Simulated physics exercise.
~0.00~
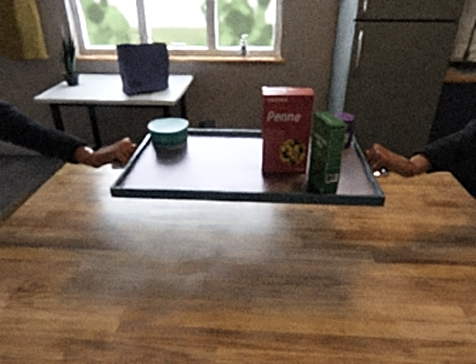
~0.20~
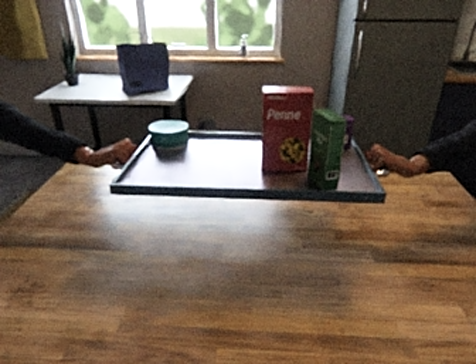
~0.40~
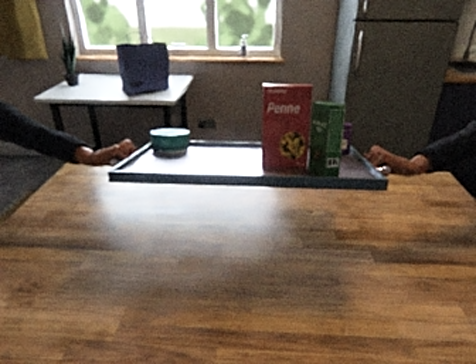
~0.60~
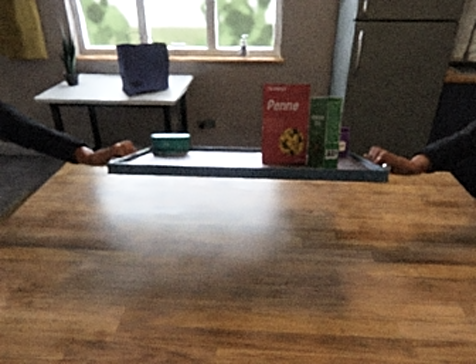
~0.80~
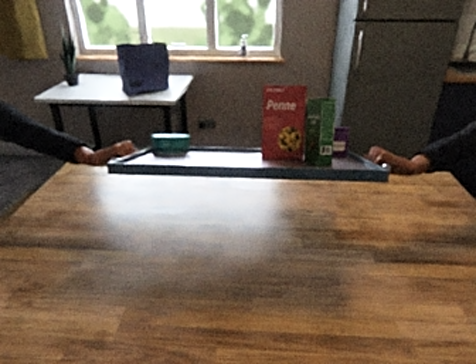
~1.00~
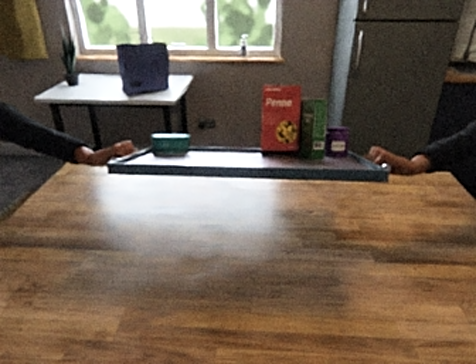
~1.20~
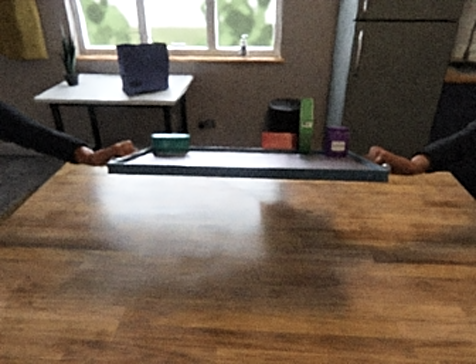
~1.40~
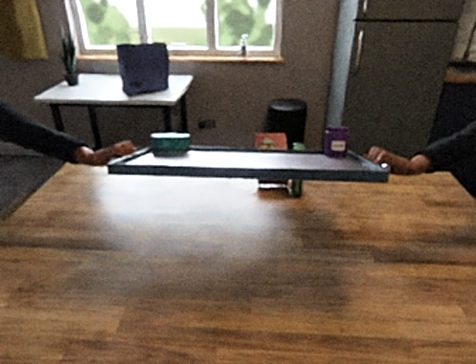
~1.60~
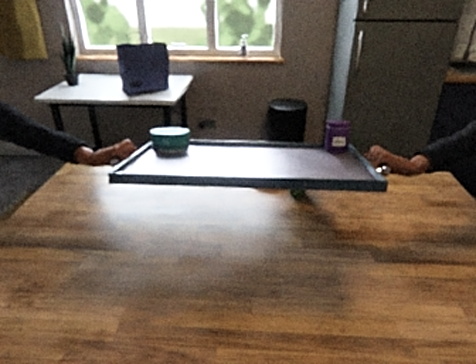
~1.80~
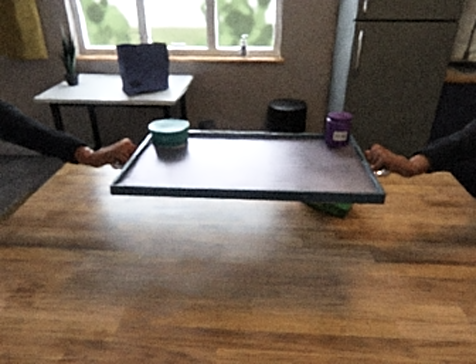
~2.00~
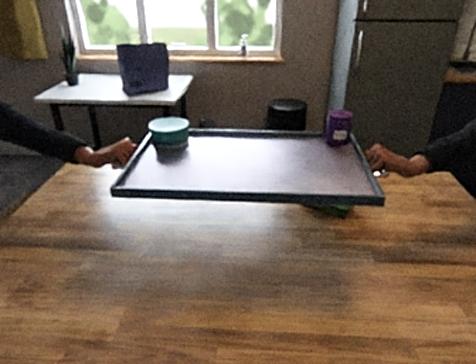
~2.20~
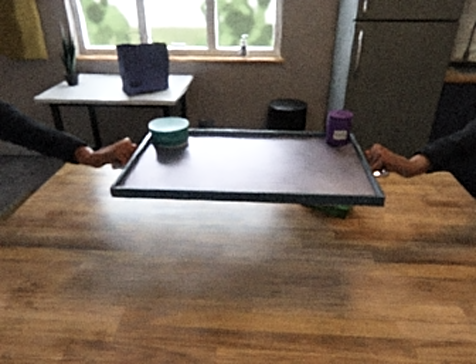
Two hands hold a dark-rimmed tray by its ends above a wooden table, seen from the near side of a room with a window, a white side table and a fridge behind. On the tray stand a turquoise tub at the left, a tall red penne packet and a green packet right of centre, and a purple jar partly hidden behind them. The tray tips away, and the packets slide toward the far edge. The red packet topples off first, then the green one. The tray levels again, still carrying the tub and jar, while the green packet lies below it and the red is out of sight.
